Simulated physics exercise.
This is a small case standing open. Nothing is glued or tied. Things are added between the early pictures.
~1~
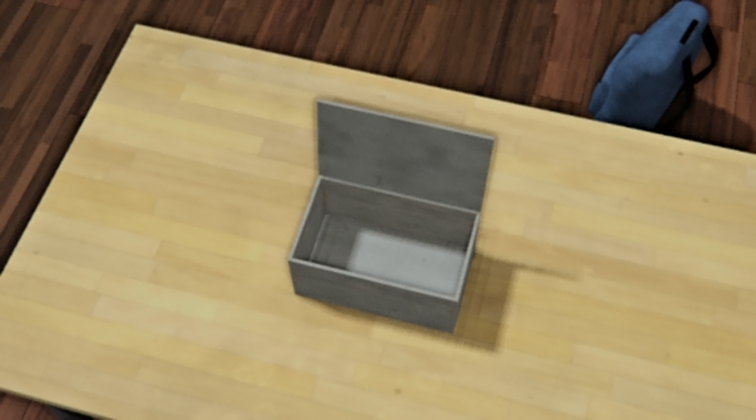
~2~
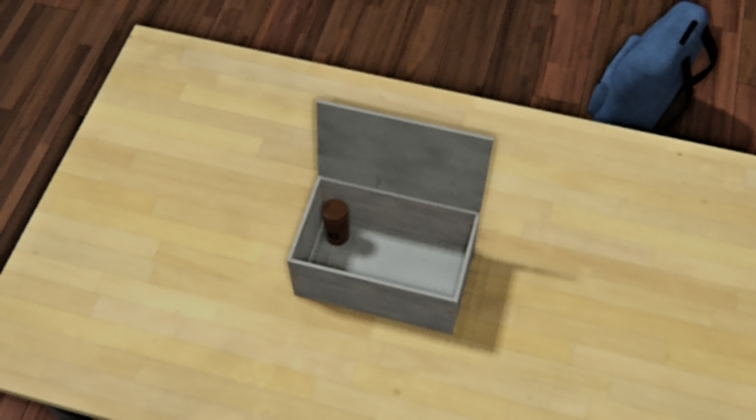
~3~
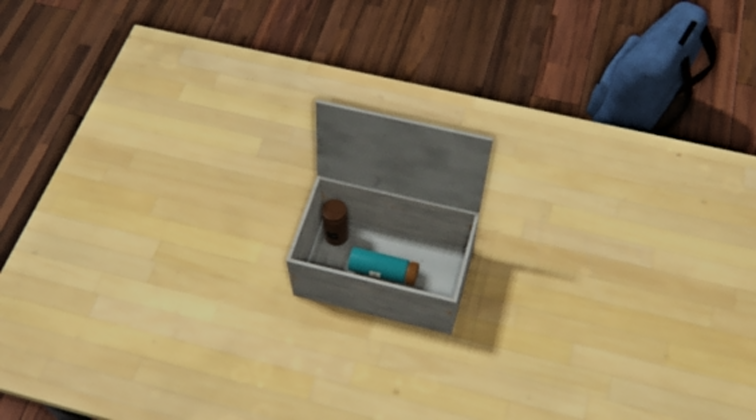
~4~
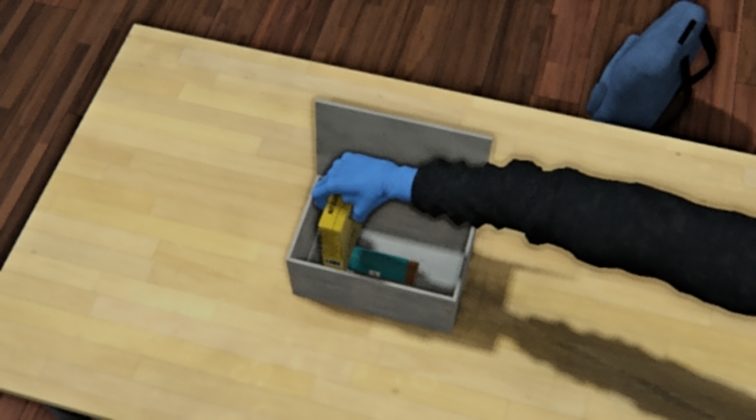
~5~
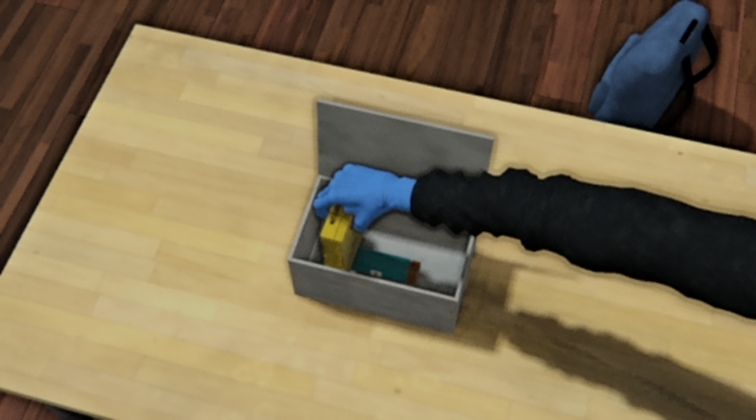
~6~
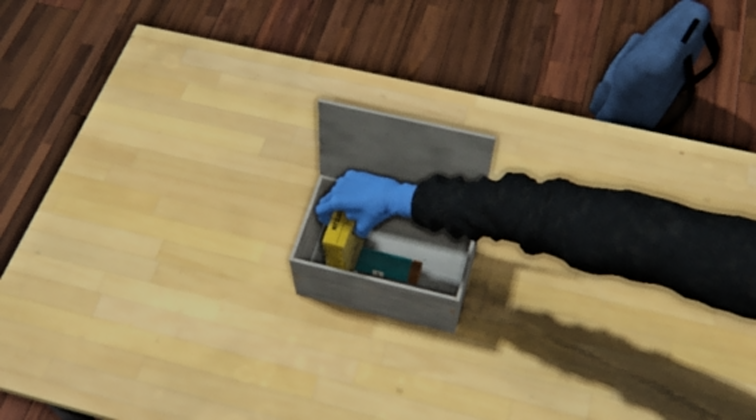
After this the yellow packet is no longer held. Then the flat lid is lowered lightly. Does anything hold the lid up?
Outcome: The lid will not close.
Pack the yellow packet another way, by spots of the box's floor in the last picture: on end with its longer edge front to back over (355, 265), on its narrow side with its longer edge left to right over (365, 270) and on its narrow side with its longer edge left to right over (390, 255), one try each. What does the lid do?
First, it stays ajar; second, it shuts flat; third, it closes.
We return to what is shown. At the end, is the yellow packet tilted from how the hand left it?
It tips.
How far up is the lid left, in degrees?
About 40°.
Then, 0.90 s later than the last frame, lid starting down; yellow packet tilted by 30° near (331, 239); brown shaker tilted by 8°; turquoise shaker moved a little.
Then, 1.40 s later than the last frame, lid 72° above the rim; yellow packet tilted by 30° near (331, 239); brown shaker tilted by 8°; turquoise shaker moved a little.
Then, 1.70 s later than the last frame, lid 53° above the rim; yellow packet tilted by 30° near (331, 239); brown shaker tilted by 8°; turquoise shaker moved a little.
When it is over, lid 40° above the rim; left askew, brown shaker and yellow packet; turquoise shaker as before. End places, in pixels of the last picture, yellow packet near (331, 239).
